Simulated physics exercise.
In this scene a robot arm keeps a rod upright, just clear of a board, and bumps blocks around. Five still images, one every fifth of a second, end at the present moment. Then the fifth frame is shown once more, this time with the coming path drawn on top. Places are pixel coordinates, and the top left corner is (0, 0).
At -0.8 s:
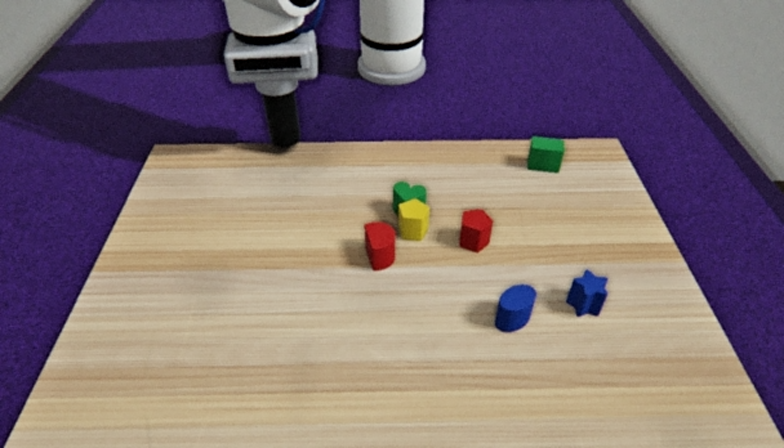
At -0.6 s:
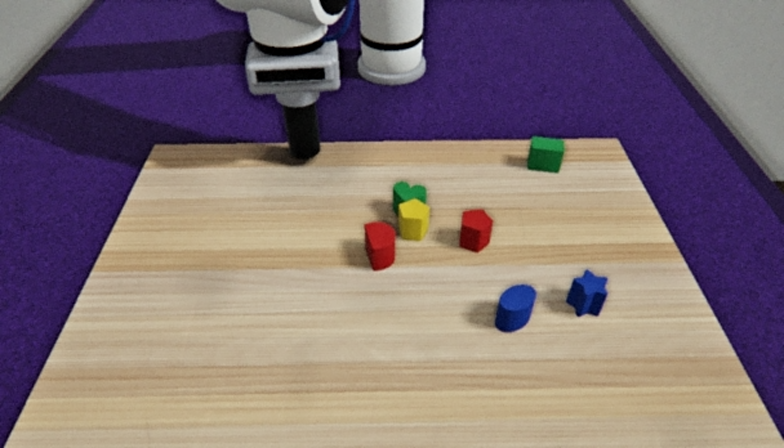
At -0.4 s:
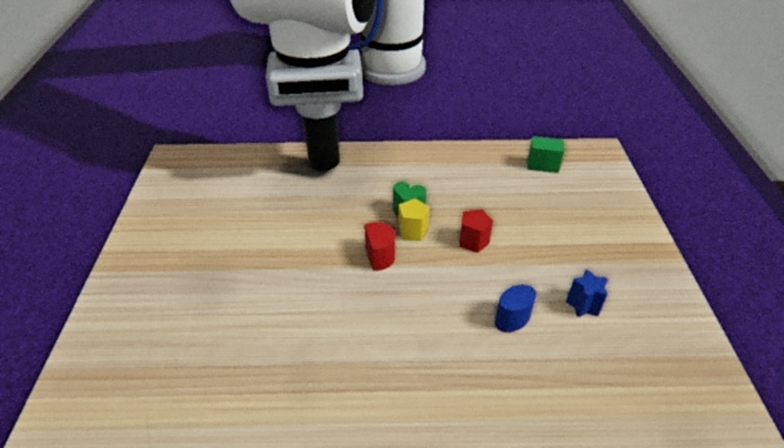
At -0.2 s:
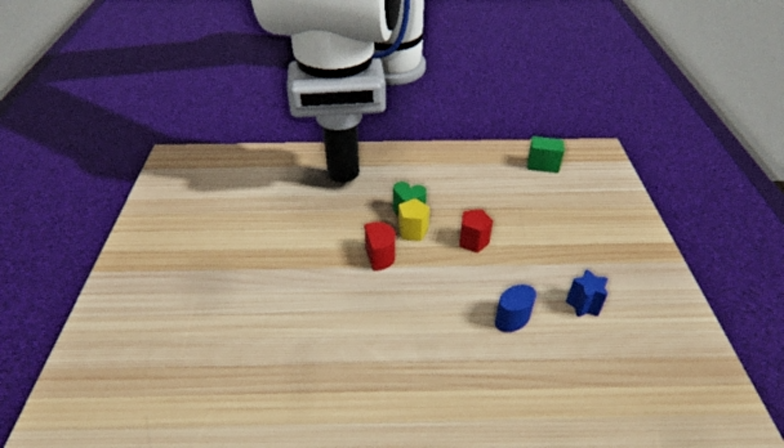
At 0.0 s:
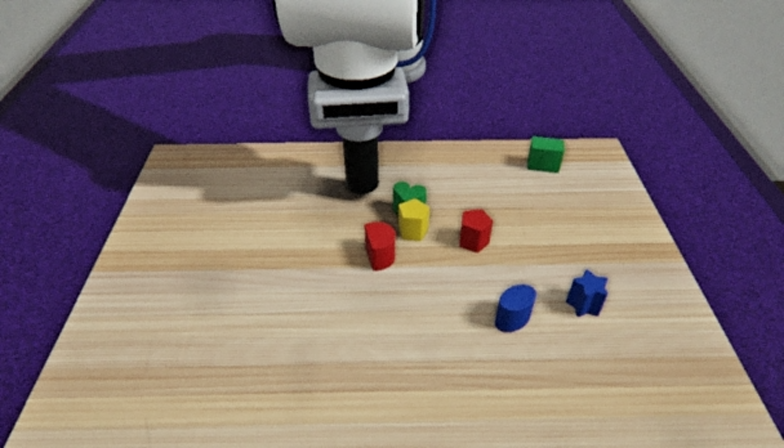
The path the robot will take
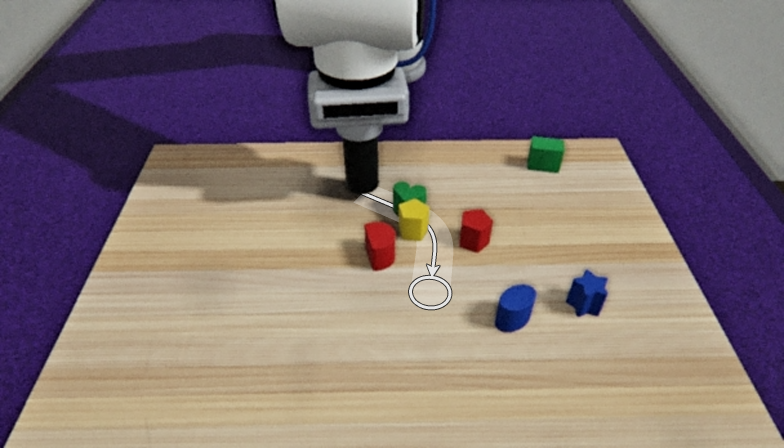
A robot arm moves its black rod rightward and nearer over a wooden board while the colored blocks stay still.
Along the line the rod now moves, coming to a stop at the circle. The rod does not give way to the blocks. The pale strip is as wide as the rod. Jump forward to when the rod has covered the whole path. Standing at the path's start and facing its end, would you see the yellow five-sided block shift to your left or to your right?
The shift is to the right of that direction.
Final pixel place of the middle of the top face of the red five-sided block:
About (499, 225).
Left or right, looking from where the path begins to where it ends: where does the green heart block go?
That's a shift to the left.
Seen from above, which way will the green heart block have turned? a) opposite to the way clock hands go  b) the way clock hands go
a: Opposite to the way clock hands go.
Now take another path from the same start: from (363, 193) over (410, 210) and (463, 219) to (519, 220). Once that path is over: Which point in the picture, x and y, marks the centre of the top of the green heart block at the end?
The spot you're after is about (507, 219) in the image.
Drawn move, from (363, 193) over (409, 213) and (435, 247) to (430, 292).
On the path given first. One third of the way, rod at (410, 204); green heart block at (442, 201); yellow five-sided block at (422, 217), turned 50° clockwise.
Two thirds of the way, rod at (436, 238); green heart block at (471, 213), turned 75° anticlockwise; yellow five-sided block at (427, 249), turned 90° clockwise; red five-sided block at (499, 225), turned 40° clockwise.
At the end, rod at (431, 283); red half-round block still; green heart block at (471, 213), turned 75° anticlockwise; yellow five-sided block at (404, 287), turned 165° clockwise; red five-sided block at (499, 225), turned 40° clockwise.
